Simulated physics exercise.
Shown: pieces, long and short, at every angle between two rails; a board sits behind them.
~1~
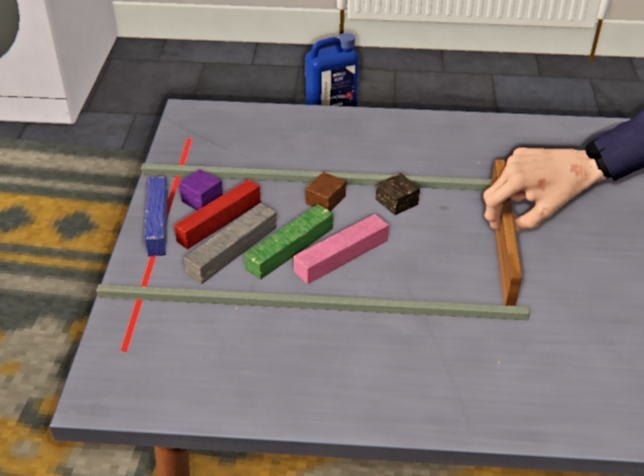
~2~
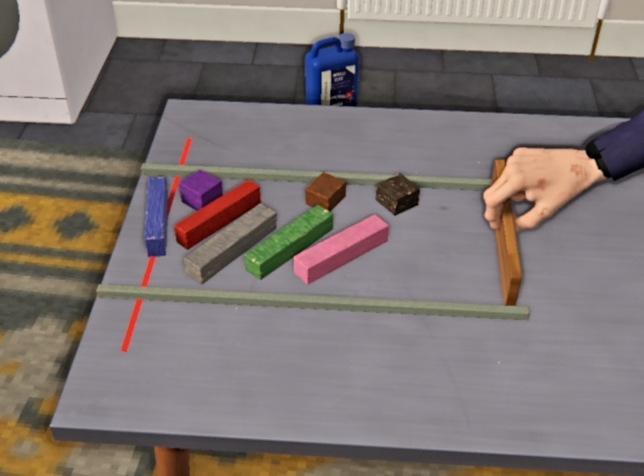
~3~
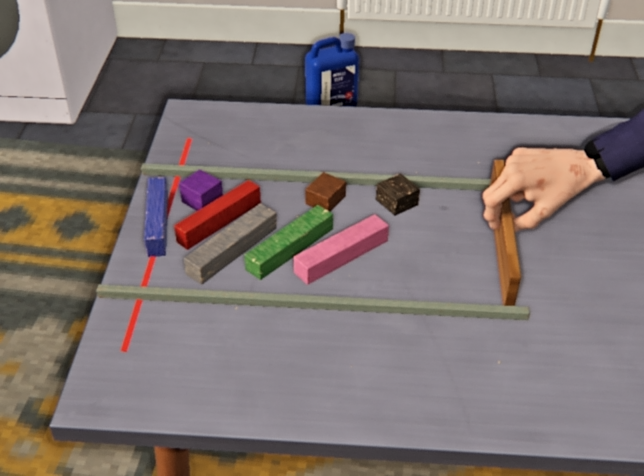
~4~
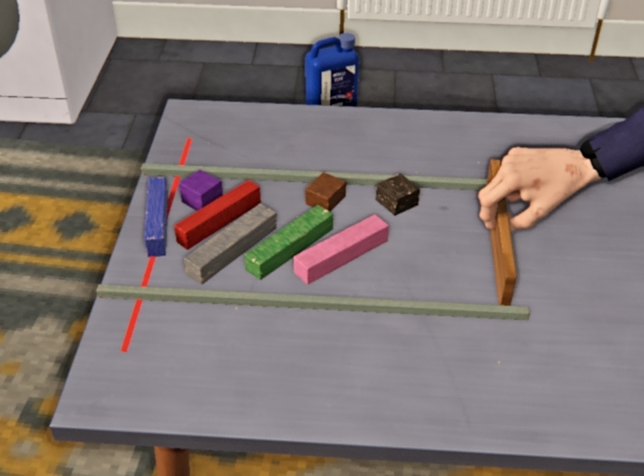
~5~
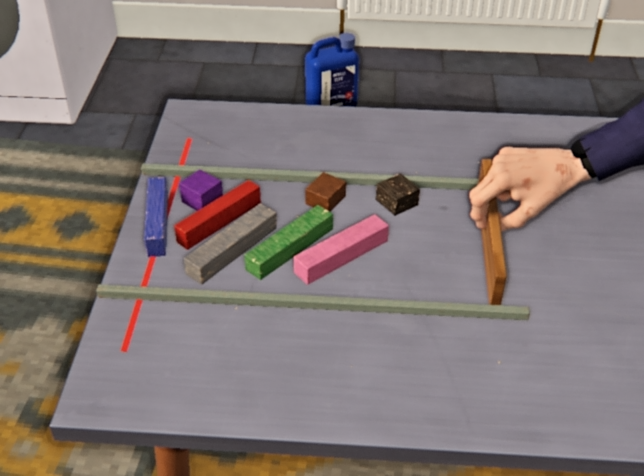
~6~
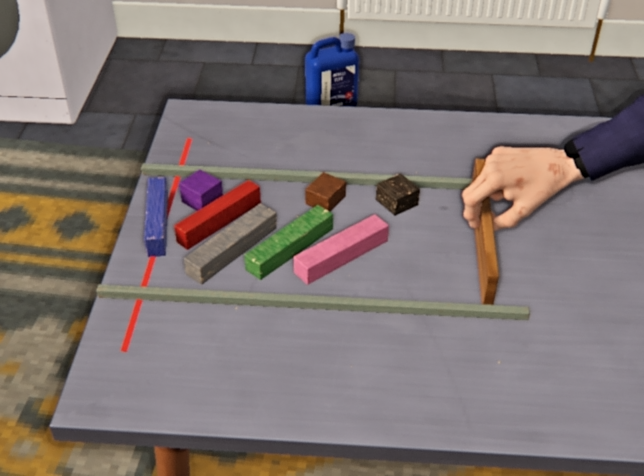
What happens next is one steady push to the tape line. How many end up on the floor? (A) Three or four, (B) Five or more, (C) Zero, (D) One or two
Option B: Five or more.
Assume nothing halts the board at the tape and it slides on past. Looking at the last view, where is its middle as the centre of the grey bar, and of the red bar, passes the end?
First one: Around (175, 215). Other one: Around (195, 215).
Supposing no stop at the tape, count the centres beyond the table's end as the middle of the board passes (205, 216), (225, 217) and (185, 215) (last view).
Per position: 2 / 1 / 3.
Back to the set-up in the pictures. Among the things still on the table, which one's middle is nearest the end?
That would be the green bar.
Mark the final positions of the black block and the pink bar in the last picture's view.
Okay, so first (159, 178), and next (142, 248).
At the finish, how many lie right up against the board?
2 of them.
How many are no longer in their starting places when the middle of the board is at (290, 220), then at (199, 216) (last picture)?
The count reaches 7 first and 8 second.
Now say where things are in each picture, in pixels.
The first picture shows blue bar (157, 216); purple block (201, 191); red bar (219, 214); board (504, 230); tape (161, 230).
The second picture shows purple block (201, 192); brown block (326, 193).
The third picture shows red bar (219, 214); board (504, 230).
The fourth picture shows blue bar (157, 216); pink bar (342, 249).
The fifth picture shows purple block (201, 192); green bar (290, 241).
The sixth picture shows blue bar (157, 216); purple block (201, 192); red bar (219, 214); board (484, 229); tape (161, 230).
Soon after, none off yet; blue bar at rest near (157, 216); purple block at rest near (201, 192); red bar at rest near (219, 214).
By the end, the number that fall off is five or more; fallen, brown block, grey bar, red bar, purple block and blue bar.
